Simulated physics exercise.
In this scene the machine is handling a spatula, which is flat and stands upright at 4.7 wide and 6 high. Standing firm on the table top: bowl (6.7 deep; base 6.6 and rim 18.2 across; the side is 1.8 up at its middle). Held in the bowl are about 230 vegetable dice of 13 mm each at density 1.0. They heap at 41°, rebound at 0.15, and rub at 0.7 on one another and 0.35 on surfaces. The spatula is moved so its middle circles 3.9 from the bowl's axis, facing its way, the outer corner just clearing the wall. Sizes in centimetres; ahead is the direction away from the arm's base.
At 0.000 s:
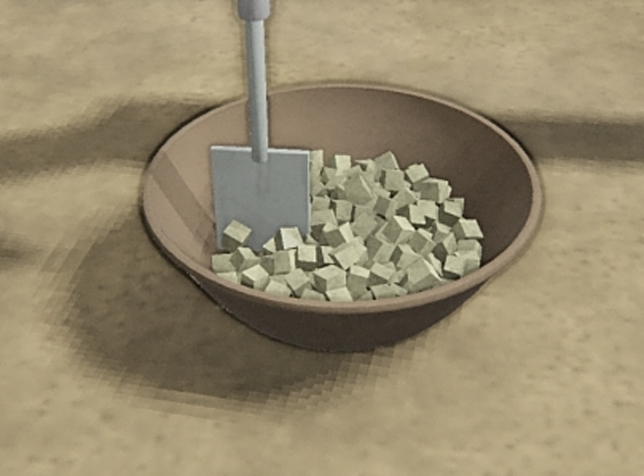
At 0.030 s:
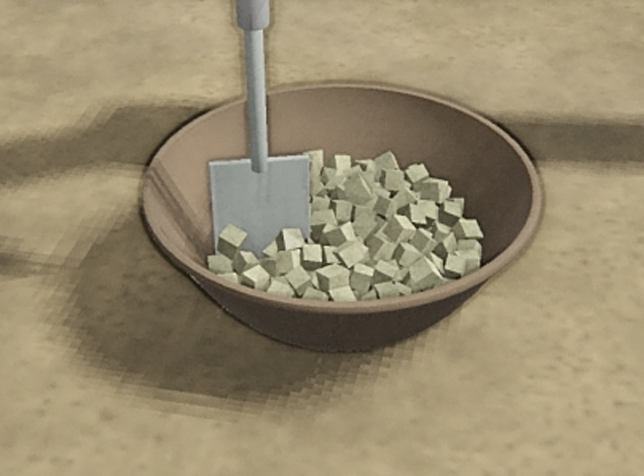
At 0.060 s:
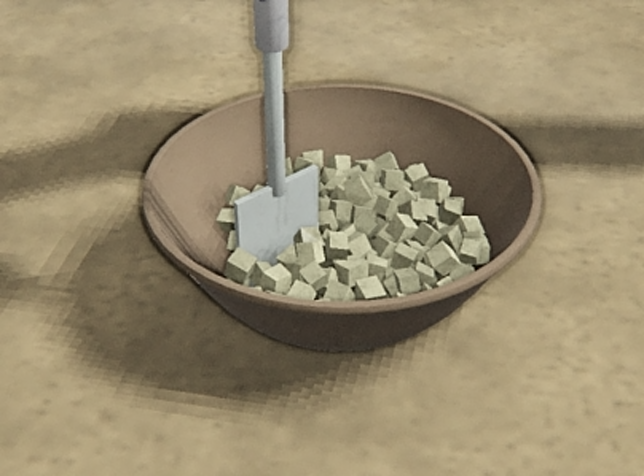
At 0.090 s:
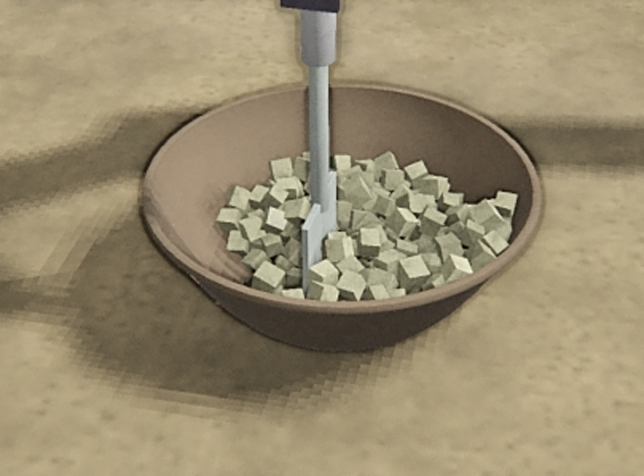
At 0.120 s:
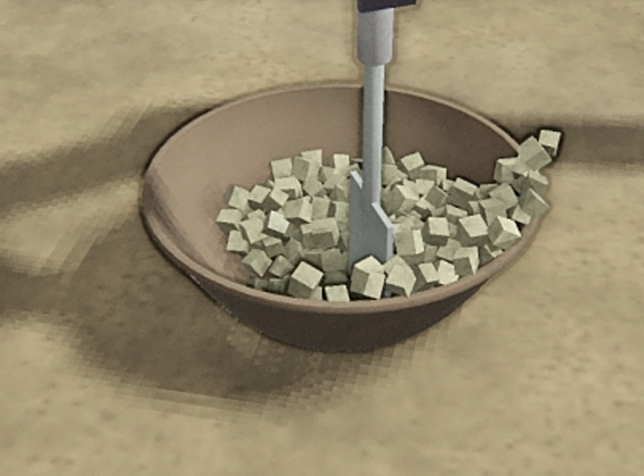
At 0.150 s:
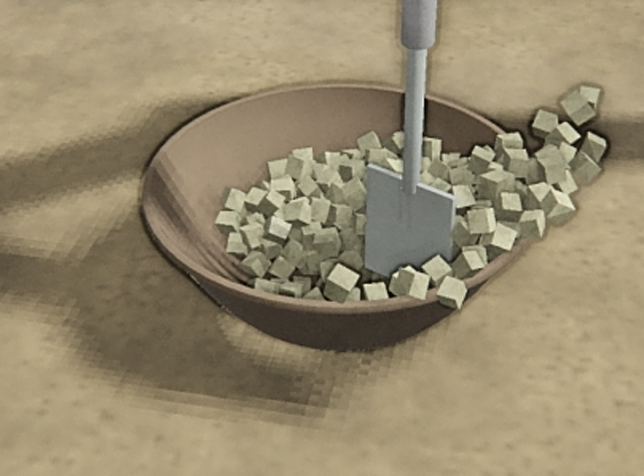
Spatula sweeping from left to right through pale cubes in a brown bowl, turning as it pushes some over the right rim.
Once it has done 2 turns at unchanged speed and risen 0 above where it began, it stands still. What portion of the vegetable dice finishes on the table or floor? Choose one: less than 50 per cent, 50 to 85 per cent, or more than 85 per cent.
The share is 50 to 85 per cent.
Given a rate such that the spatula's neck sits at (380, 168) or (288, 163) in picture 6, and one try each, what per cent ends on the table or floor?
It comes to roughly 55 per cent and then 25 per cent.
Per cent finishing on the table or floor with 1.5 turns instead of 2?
I'd expect around 60 per cent.
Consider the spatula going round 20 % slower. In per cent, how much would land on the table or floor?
Roughly 55 per cent.
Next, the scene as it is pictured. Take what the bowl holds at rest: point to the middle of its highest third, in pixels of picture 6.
It is centred near (295, 313).
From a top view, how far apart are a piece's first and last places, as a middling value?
Some 23 cm.
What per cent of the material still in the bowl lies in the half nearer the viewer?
Close to 55 in a hundred.
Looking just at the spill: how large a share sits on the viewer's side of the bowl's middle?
Close to 40 percent, I reckon.
After 0.34 s, 9° round, highest piece 11 above the table; 135 in the bowl, 36 on the table or floor, 62 in flight or on the tool.
After 0.53 s, 227° round, highest piece 9 above the table; 127 on the table or floor, 92 in the bowl, 14 in flight or on the tool.
After 0.82 s, 0° round, highest piece 6 above the table; 153 on the table or floor, 80 in the bowl.
After 1.52 s, 0° round, highest piece 5 above the table; 153 on the table or floor, 80 in the bowl.
At rest, 153 on the table or floor, 80 in the bowl. That is 66 % on the table or floor.
